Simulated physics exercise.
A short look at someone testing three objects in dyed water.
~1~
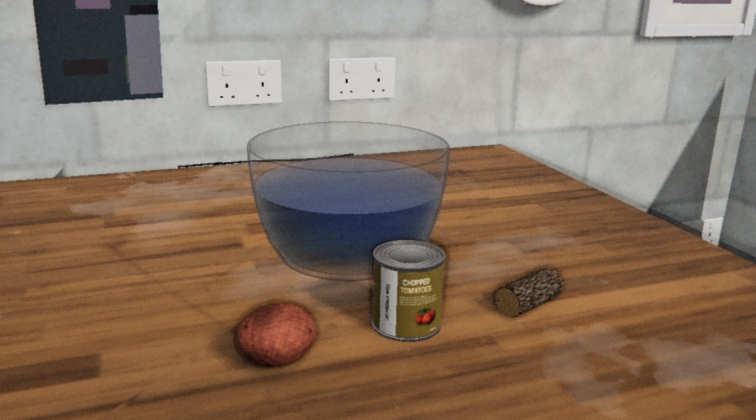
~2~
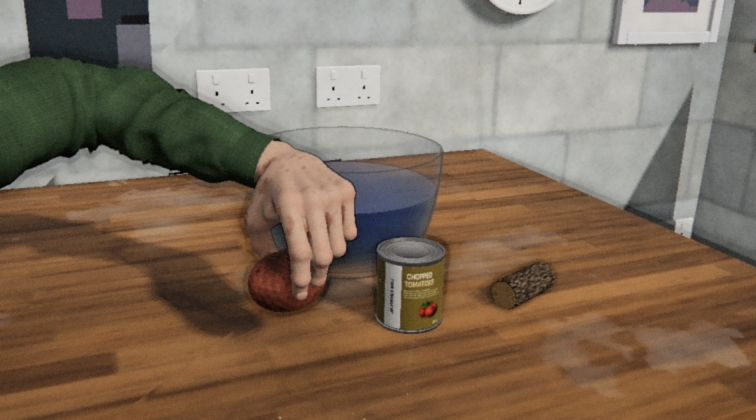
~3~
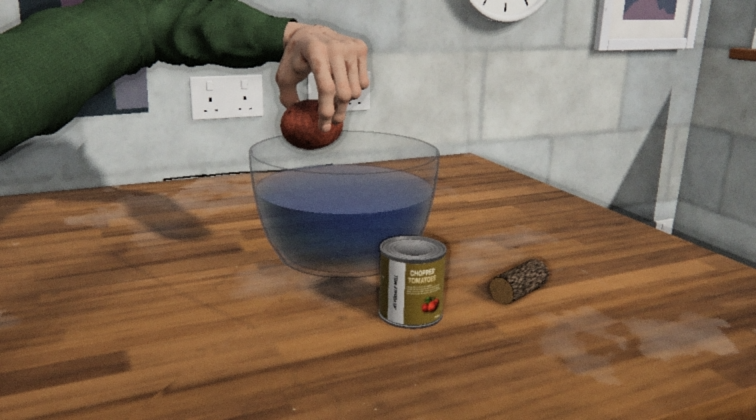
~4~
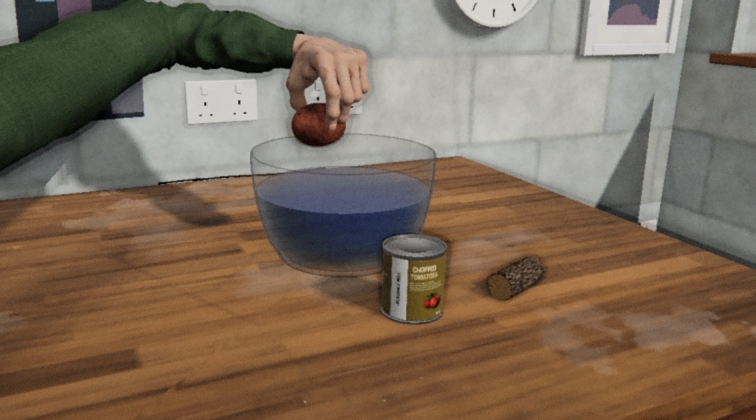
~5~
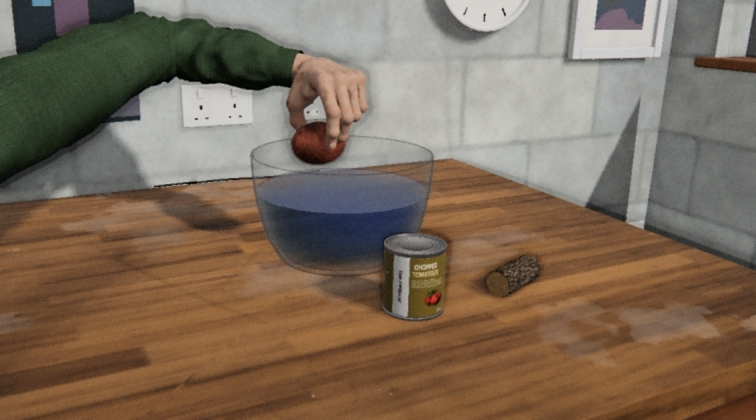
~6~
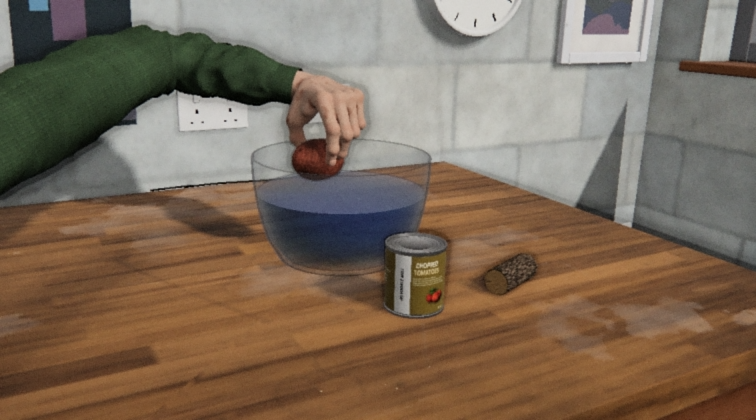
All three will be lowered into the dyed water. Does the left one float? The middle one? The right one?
The left one ends on the bottom, the middle one ends on the bottom, the right one bobs on top.
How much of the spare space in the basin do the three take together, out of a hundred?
About 22 per cent.
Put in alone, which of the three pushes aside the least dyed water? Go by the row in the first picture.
That is the right one.
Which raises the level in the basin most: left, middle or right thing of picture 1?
It is the middle one.
A moment on, the potato drops to the bottom.
Further on, the tin of food drops to the bottom.
When it is over, the piece of branch stays afloat; afloat, piece of branch.
